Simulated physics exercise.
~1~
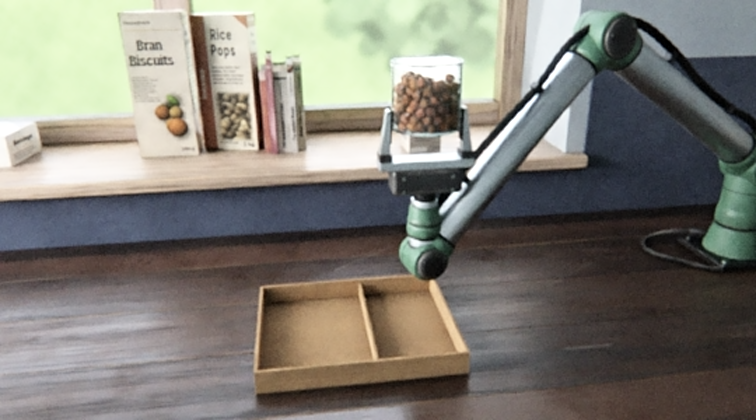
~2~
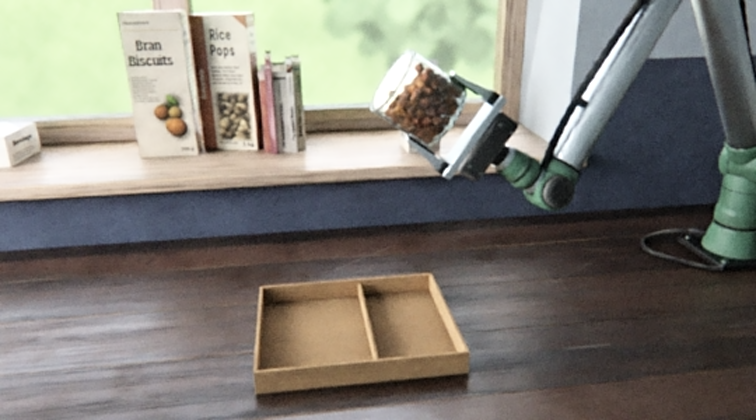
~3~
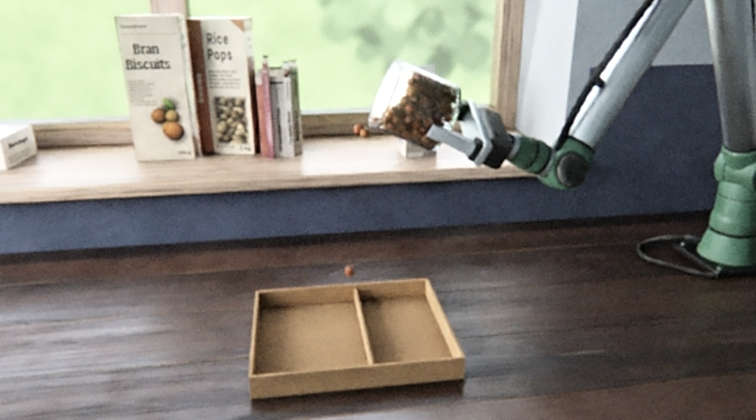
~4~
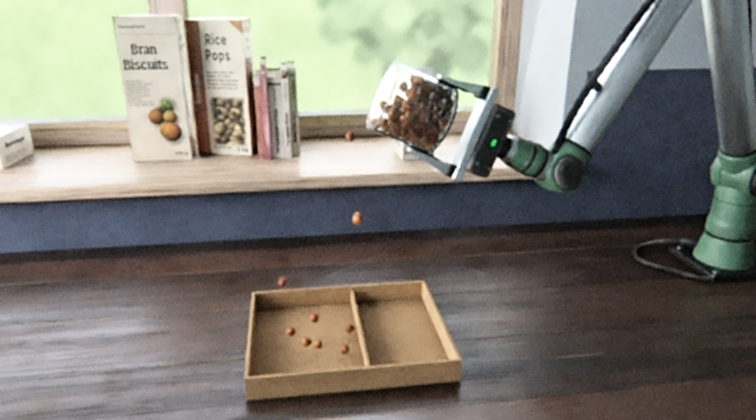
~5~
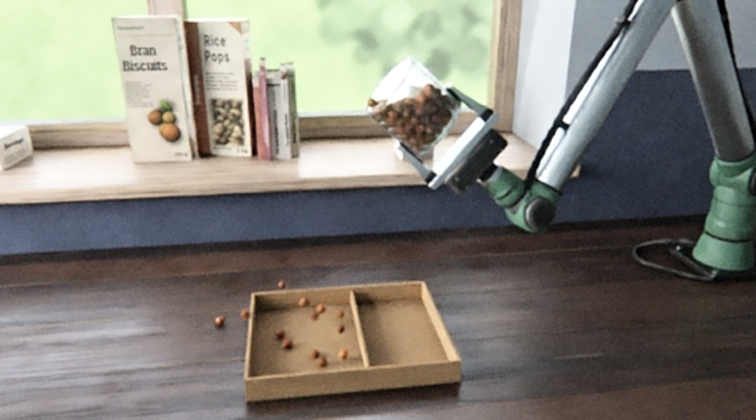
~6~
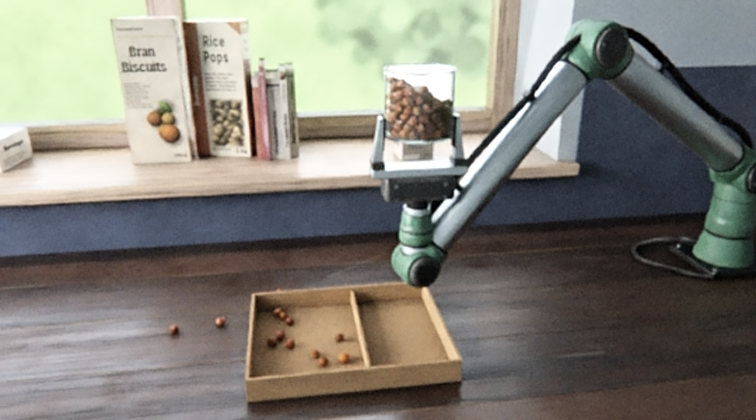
To begin with, a green and grey robot arm holds a clear beaker of hazelnuts upright above a dark wooden table, where a shallow two-part tray sits near a windowsill with books and boxes. The arm swings and tips the beaker to the left, its mouth pointing away from the robot. As it leans further, a few nuts drop out and land in the left part of the tray. The arm then starts tilting the beaker back, and finally holds it upright, still mostly full. A small scattering of nuts lies in the left part, the right part stays empty, and a couple rest on the table.
